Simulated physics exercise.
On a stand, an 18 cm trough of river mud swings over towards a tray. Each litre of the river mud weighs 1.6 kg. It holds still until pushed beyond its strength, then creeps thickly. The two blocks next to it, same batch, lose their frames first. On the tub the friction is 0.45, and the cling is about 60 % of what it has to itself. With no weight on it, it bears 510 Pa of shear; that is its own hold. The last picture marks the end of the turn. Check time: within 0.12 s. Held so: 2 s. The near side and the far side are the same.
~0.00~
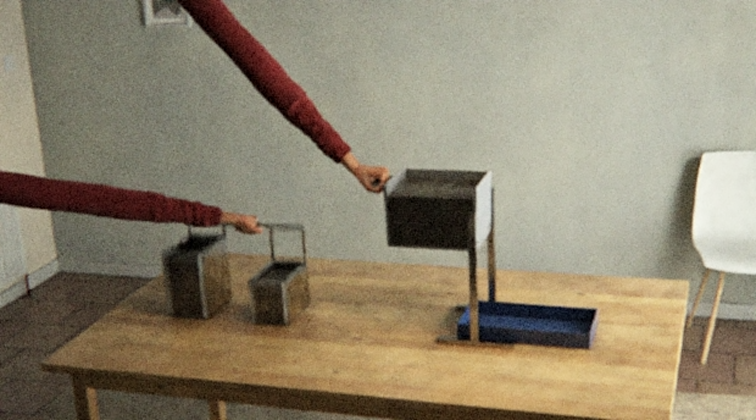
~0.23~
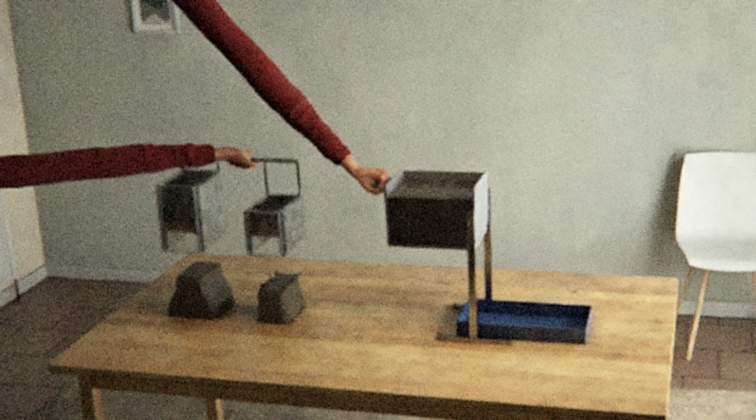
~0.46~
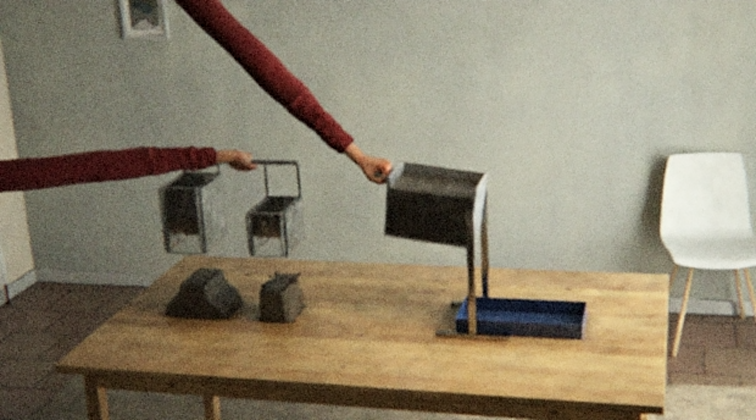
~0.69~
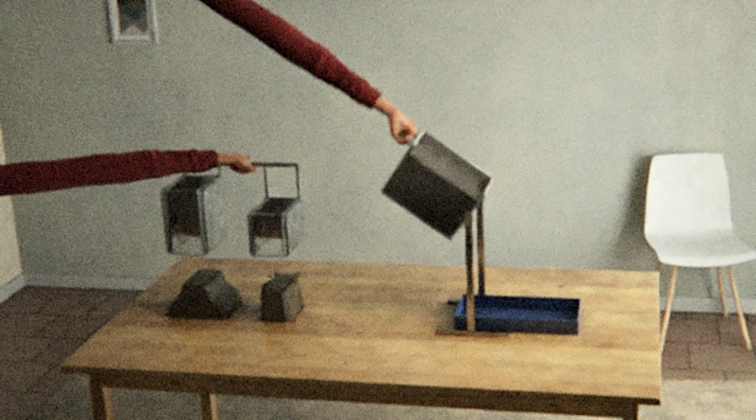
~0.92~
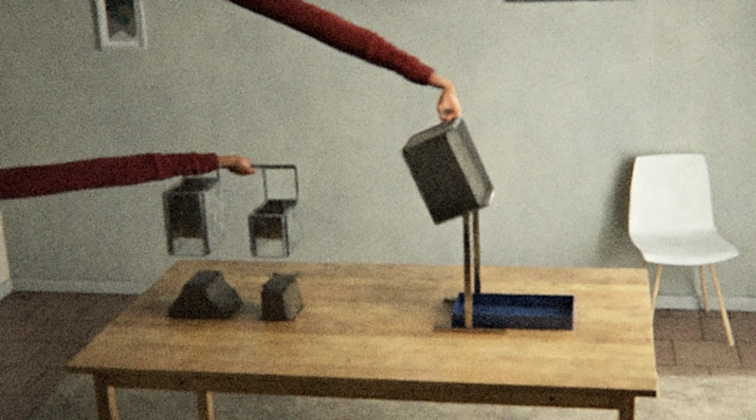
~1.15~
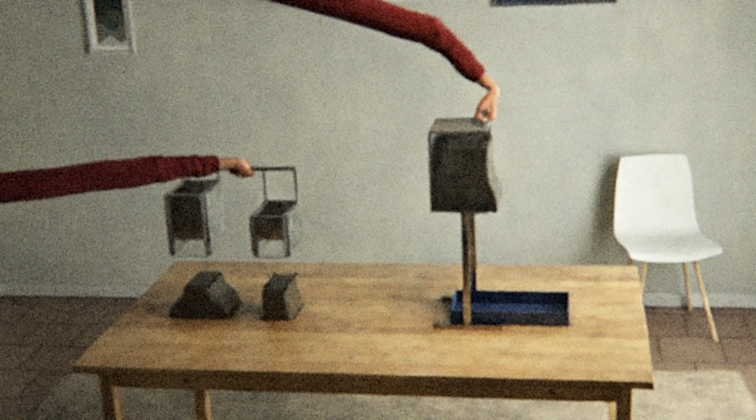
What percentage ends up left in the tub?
About 32 %.
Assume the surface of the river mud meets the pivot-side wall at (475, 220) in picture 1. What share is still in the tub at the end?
That gives some 55 %.
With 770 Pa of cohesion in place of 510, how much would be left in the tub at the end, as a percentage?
In that case some 40 per cent.
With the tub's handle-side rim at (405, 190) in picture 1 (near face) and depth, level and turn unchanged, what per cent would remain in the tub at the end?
45 %.
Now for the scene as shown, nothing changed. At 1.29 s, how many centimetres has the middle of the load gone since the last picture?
Roughly 9 cm.
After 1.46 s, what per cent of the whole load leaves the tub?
Load share from then on: Near 3 %.
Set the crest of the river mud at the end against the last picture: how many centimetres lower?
Roughly 14 cm.
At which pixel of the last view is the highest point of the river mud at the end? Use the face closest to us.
I'd say it peaks at roughly (453, 188) in the last picture.
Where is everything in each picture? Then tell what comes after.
The first picture shows handle-side rim at (386, 187), tilt 0 degrees; highest point of the river mud at (388, 195); test blocks 19 cm, 12 cm high (left to right).
The second picture shows handle-side rim at (386, 188), tilt 0 degrees; highest point of the river mud at (388, 196); test blocks 15 cm, 12 cm high (left to right).
The third picture shows handle-side rim at (390, 179), tilt 7 degrees; highest point of the river mud at (394, 189); test blocks 13 cm, 12 cm high (left to right).
The fourth picture shows handle-side rim at (414, 146), tilt 36 degrees; highest point of the river mud at (410, 156); test blocks 13 cm, 12 cm high (left to right).
The fifth picture shows handle-side rim at (454, 130), tilt 67 degrees; highest point of the river mud at (444, 137); test blocks 13 cm, 12 cm high (left to right).
The sixth picture shows handle-side rim at (486, 133), tilt 90 degrees; highest point of the river mud at (446, 148); test blocks 13 cm, 12 cm high (left to right).
By 1.29 s, the tub is at 90 degrees and holds 59 %.
By 1.46 s, the tub is at 90 degrees and holds 35 %.
By 1.63 s, the tub is at 90 degrees and holds 32 %.
By 1.80 s, the tub is at 90 degrees and holds 32 %.
By 3.15 s, at the end, the tub is at 90 degrees and holds 32 %.
